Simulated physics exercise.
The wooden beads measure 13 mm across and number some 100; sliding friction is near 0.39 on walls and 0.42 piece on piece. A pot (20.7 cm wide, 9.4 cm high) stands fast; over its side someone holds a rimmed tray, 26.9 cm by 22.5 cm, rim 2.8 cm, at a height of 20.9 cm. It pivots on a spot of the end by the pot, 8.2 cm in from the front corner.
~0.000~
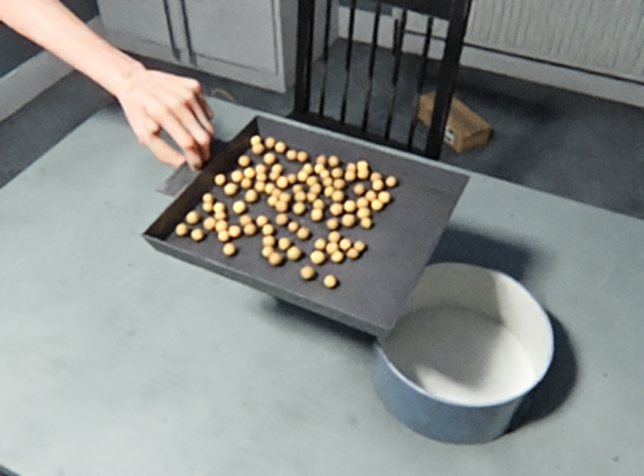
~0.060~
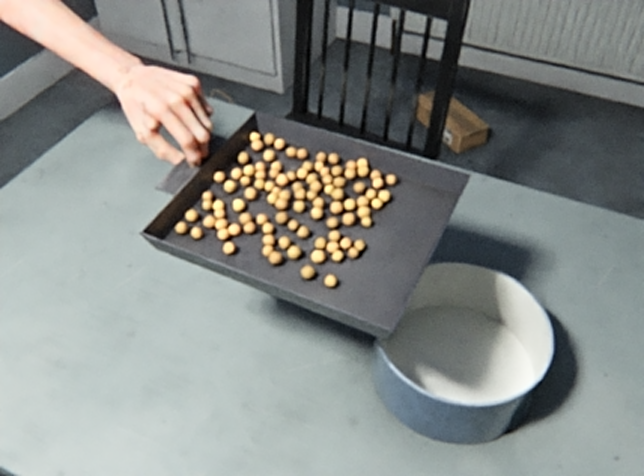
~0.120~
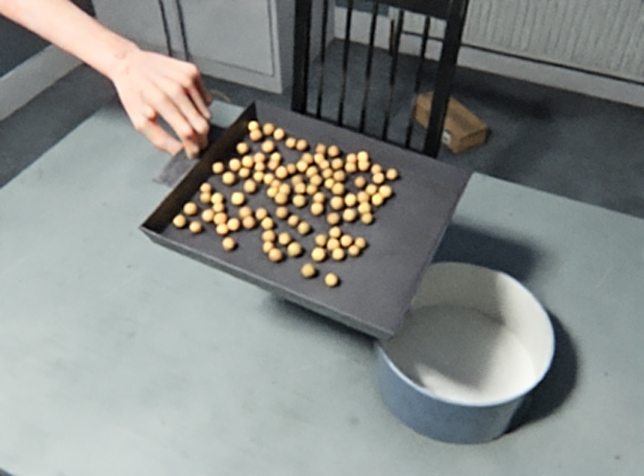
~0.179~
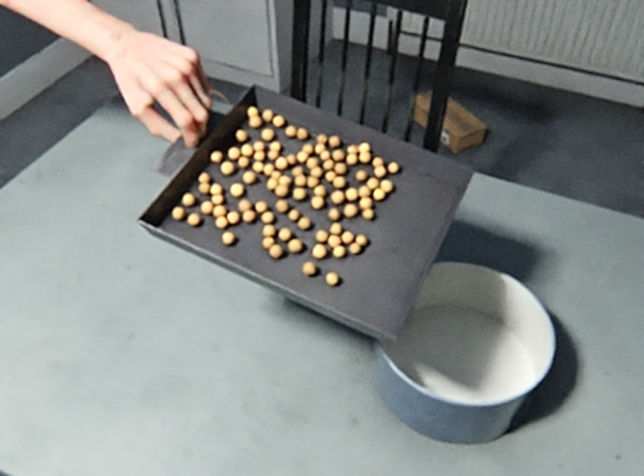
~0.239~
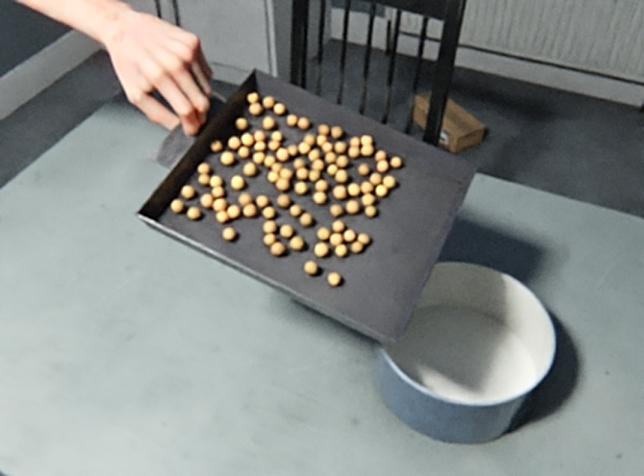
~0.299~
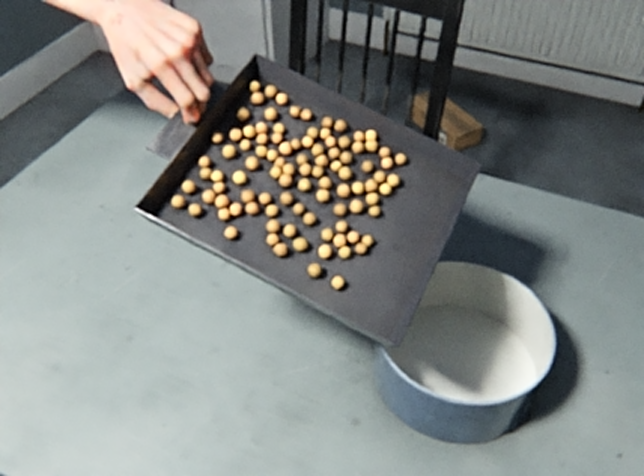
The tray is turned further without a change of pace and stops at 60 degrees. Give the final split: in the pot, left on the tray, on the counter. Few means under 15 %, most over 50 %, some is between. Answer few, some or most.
Pot: Few, tray: Most, counter: Some.
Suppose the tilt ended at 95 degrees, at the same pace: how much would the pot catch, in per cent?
In that case some 5 per cent.
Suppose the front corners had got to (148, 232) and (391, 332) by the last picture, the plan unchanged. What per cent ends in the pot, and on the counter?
Pot 0, counter 0.
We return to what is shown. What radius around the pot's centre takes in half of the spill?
Some 22 cm.
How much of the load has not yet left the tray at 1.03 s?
About 70 per cent.
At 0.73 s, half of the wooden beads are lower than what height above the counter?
About 22 cm.
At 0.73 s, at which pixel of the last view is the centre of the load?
Around (389, 298).
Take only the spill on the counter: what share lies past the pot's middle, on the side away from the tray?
Some 70 per cent.
After 0.56 s, tilt 40 degrees; the tray holds 100 %, the pot 0 %.
Then, at 0.73 s, tilt 53 degrees; the tray holds 100 %, the pot 0 %.
After 1.03 s, tilt 60 degrees; the tray holds 70 %, the pot 0 %.
At rest (2.3 s), pot 0 %, tray 70 %, counter 30 %.
